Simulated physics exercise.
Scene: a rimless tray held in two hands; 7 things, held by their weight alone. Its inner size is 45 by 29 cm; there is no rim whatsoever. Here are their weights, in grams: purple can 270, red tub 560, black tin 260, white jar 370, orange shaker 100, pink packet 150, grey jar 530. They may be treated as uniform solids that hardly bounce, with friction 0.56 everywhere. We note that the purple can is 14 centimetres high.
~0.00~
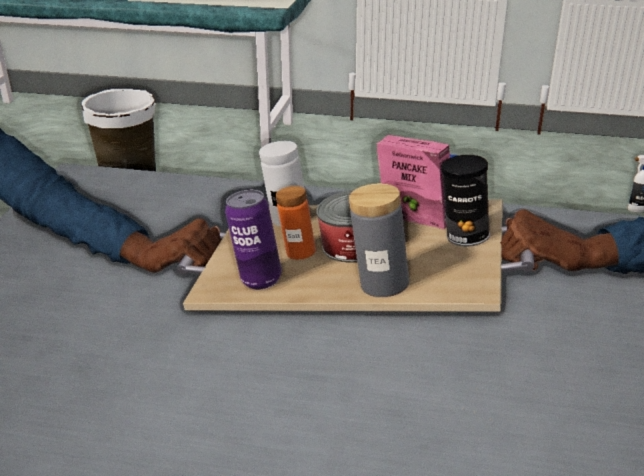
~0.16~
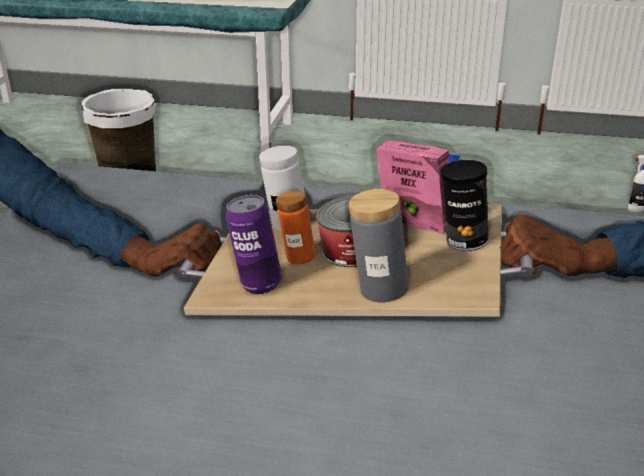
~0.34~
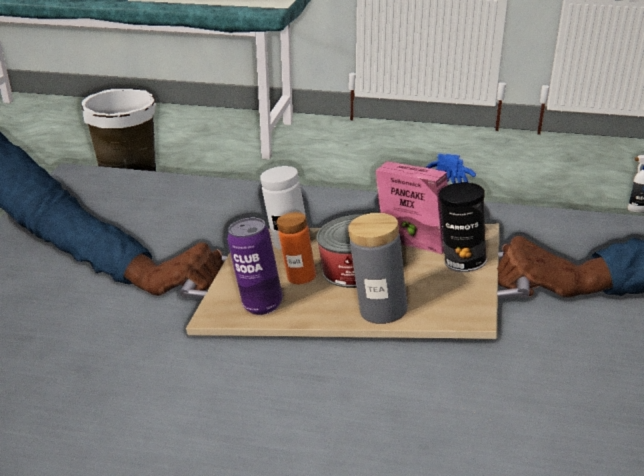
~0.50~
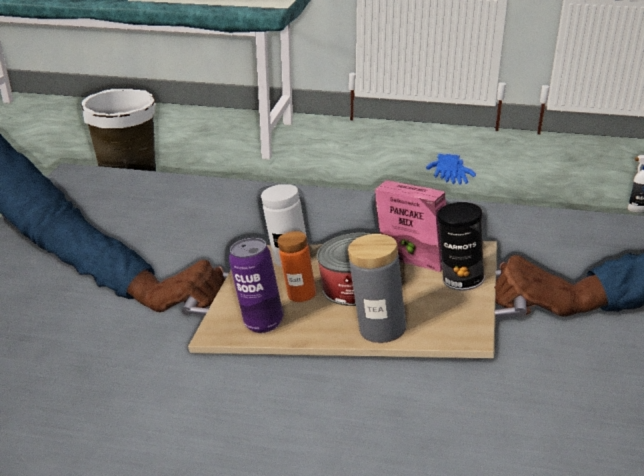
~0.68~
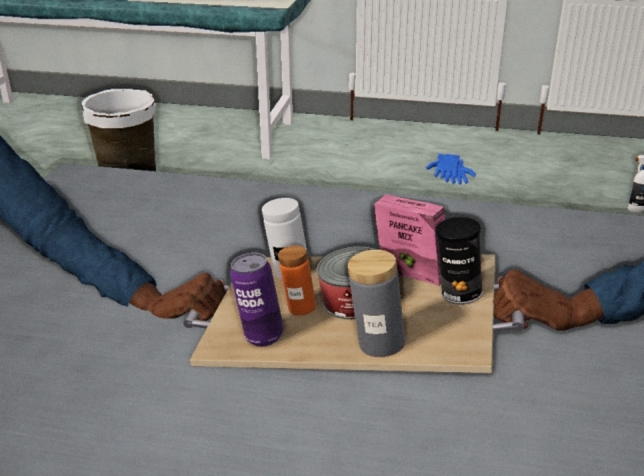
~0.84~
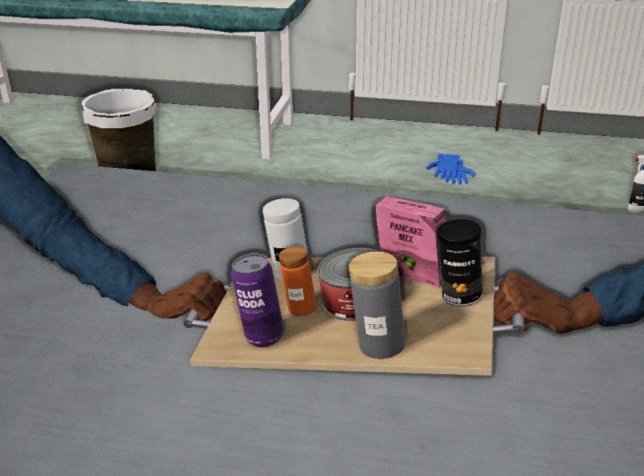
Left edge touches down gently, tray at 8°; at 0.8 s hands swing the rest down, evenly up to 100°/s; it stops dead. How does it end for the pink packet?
The pink packet remains standing.
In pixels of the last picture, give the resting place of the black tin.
Near (466, 291).
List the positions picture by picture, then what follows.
Left edge 11 cm above the table; pink packet (416, 182); purple can (254, 241), in the first frame.
Left edge 10 cm above the table; black tin (466, 206); white jar (285, 189), in the second frame.
Left edge 6 cm above the table; orange shaker (297, 248); grey jar (379, 269), in the third frame.
Left edge 3 cm above the table; purple can (257, 287), in the fourth frame.
Left edge on the table, tray at 8°; black tin (460, 261); white jar (286, 239), in the fifth frame.
Left edge on the table, tray at 7°; pink packet (413, 242); orange shaker (298, 281), in the sixth frame.
By 0.94 s, left edge on the table, tray at 1°.
By 1.04 s, tray flat on the table.
When it is over (1.5 s), all 7 within 5 cm of the start. In the last view, pink packet near (419, 264).
